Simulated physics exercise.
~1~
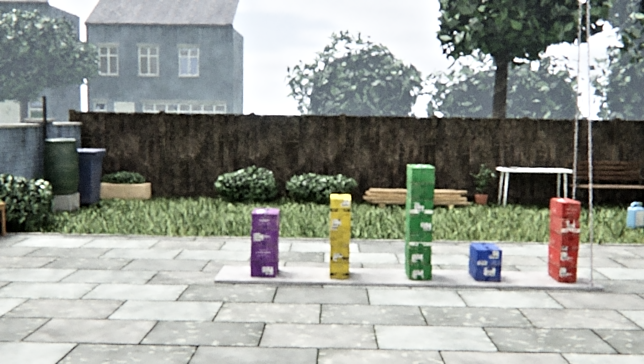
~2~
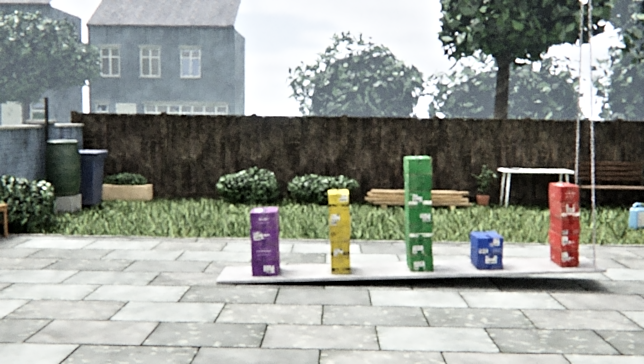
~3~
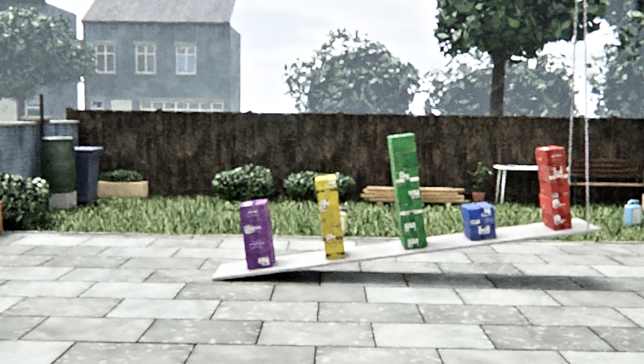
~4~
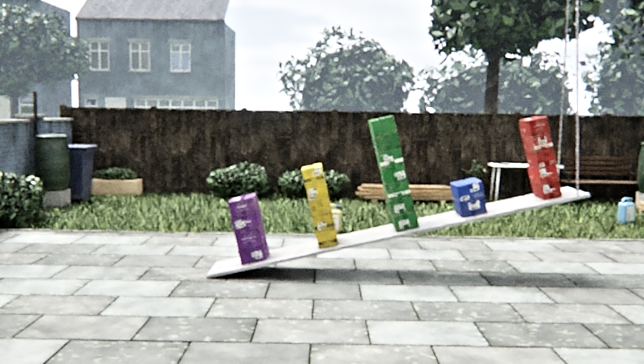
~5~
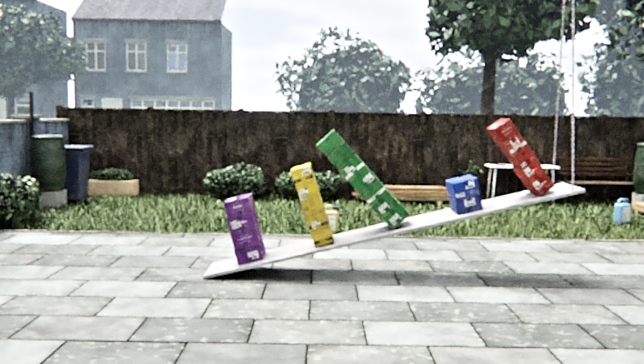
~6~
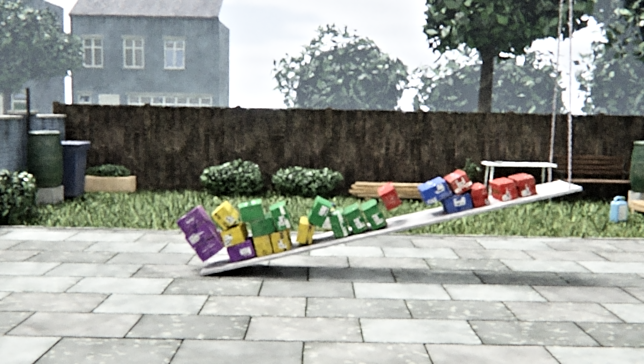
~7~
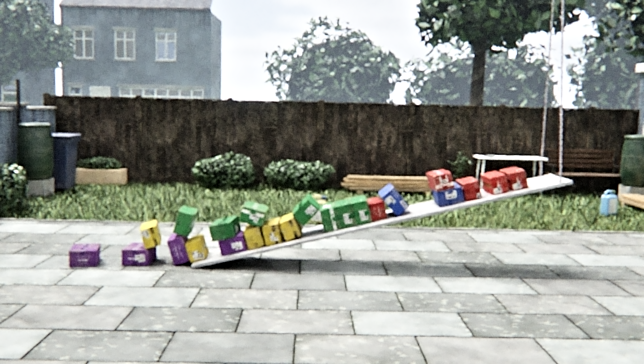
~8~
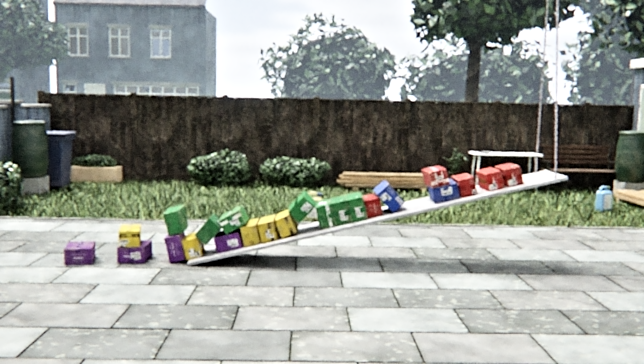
To begin with, five upright stacks of parcels, purple, yellow, green, blue and red, stand on a flat board laid on a paved yard. The board's right end rises, hoisted by ropes, and the stacks lean left with the slope. The tall green stack and the red one then tip further left, and the stacks break apart and topple down the incline. Purple and yellow parcels tumble off the low left end onto the paving. At the end the board rests tilted, strewn with jumbled but uncrushed parcels, with all five stacks wrecked.
